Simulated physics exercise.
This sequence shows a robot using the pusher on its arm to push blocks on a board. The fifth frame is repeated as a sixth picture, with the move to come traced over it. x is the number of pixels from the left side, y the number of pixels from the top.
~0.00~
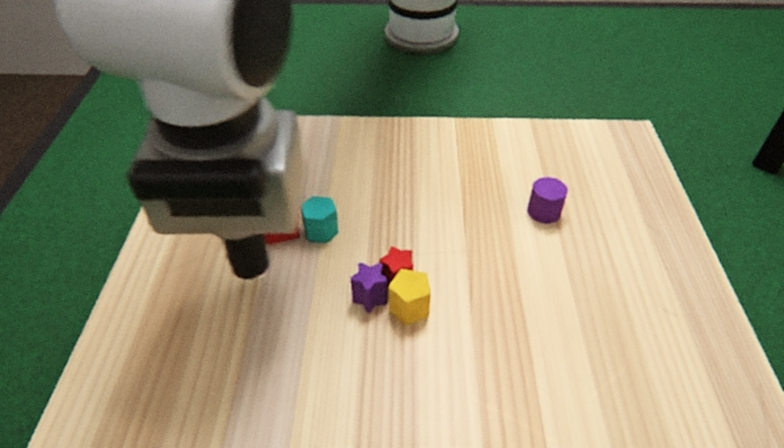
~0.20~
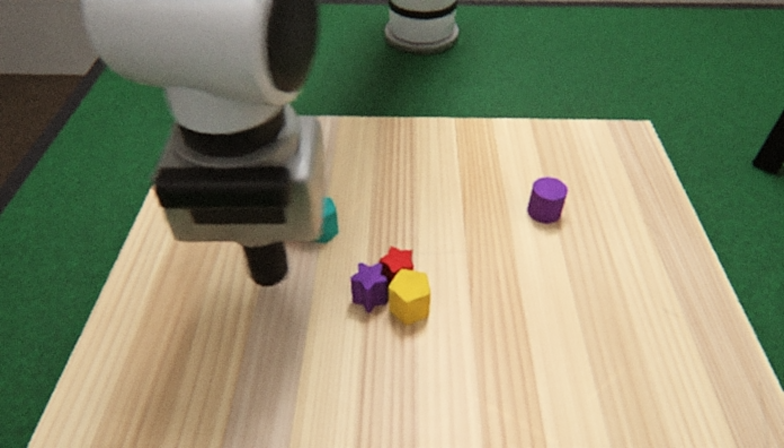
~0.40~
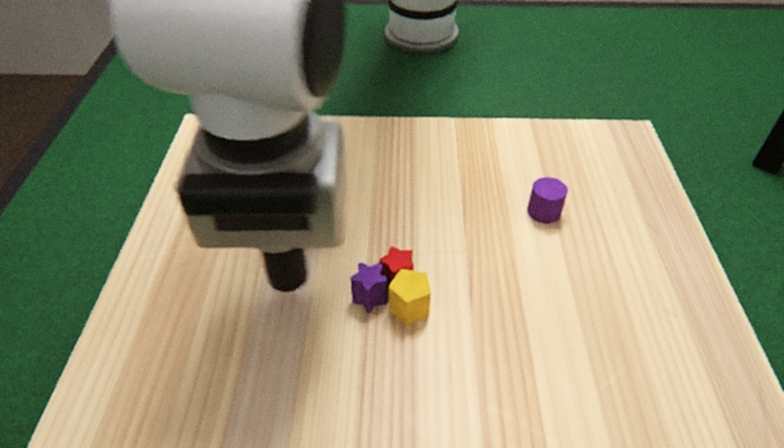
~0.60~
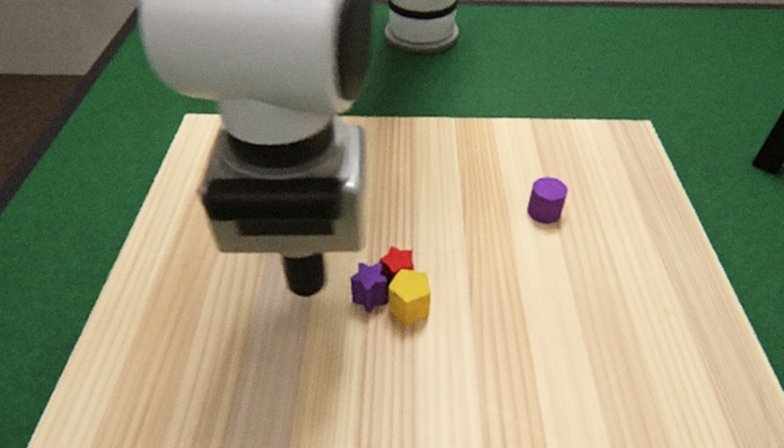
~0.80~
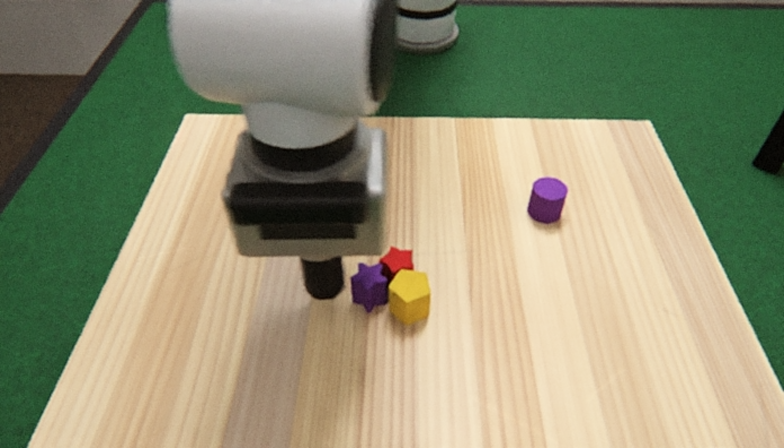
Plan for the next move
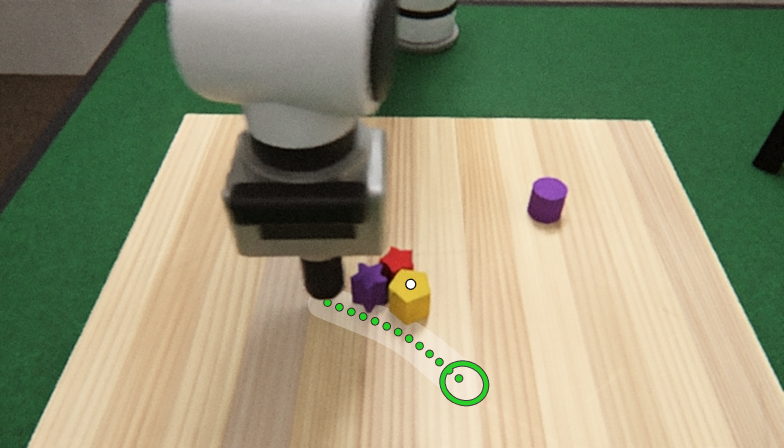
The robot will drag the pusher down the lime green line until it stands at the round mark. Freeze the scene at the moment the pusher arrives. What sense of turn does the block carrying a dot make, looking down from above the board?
The block turns clockwise.
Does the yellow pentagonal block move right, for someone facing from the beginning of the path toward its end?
No - that is not the case.
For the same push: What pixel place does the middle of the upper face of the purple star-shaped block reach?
Put as a pixel place, it's (396, 278).
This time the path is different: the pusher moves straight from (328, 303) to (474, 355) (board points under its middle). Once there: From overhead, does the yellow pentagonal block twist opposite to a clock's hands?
I'd say no.
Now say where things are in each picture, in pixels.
The first picture shows lower end of the pusher at (251, 266), tops of blocks, turquoise six-sided block at (318, 207), purple star-shaped block at (369, 274), red star-shaped block at (398, 258), yellow pentagonal block at (411, 284).
The second picture shows pusher at (270, 272), blocks as before.
The third picture shows pusher at (289, 278), blocks as before.
The fourth picture shows pusher at (307, 282), blocks as before.
The fifth picture shows pusher at (325, 285), turquoise six-sided block hidden, purple star-shaped block at (369, 274), red star-shaped block at (398, 258), yellow pentagonal block at (411, 284).
The drawn path runs from (328, 303) by way of (375, 321) and (421, 347) to (464, 383); the dot is on the yellow pentagonal block.
The first path, step by step. One third of the way, pusher at (375, 304); purple star-shaped block at (393, 275), turned 80° anticlockwise; red star-shaped block at (399, 252); yellow pentagonal block at (431, 279), turned 35° clockwise.
Two thirds of the way, pusher at (422, 331); purple star-shaped block at (396, 278), turned 105° anticlockwise; red star-shaped block at (398, 253), turned 15° clockwise; yellow pentagonal block at (433, 277), turned 50° clockwise.
At the end, pusher at (467, 367); turquoise six-sided block not moved; purple star-shaped block at (396, 278), turned 105° anticlockwise; red star-shaped block at (398, 253), turned 15° clockwise; yellow pentagonal block at (433, 277), turned 50° clockwise.
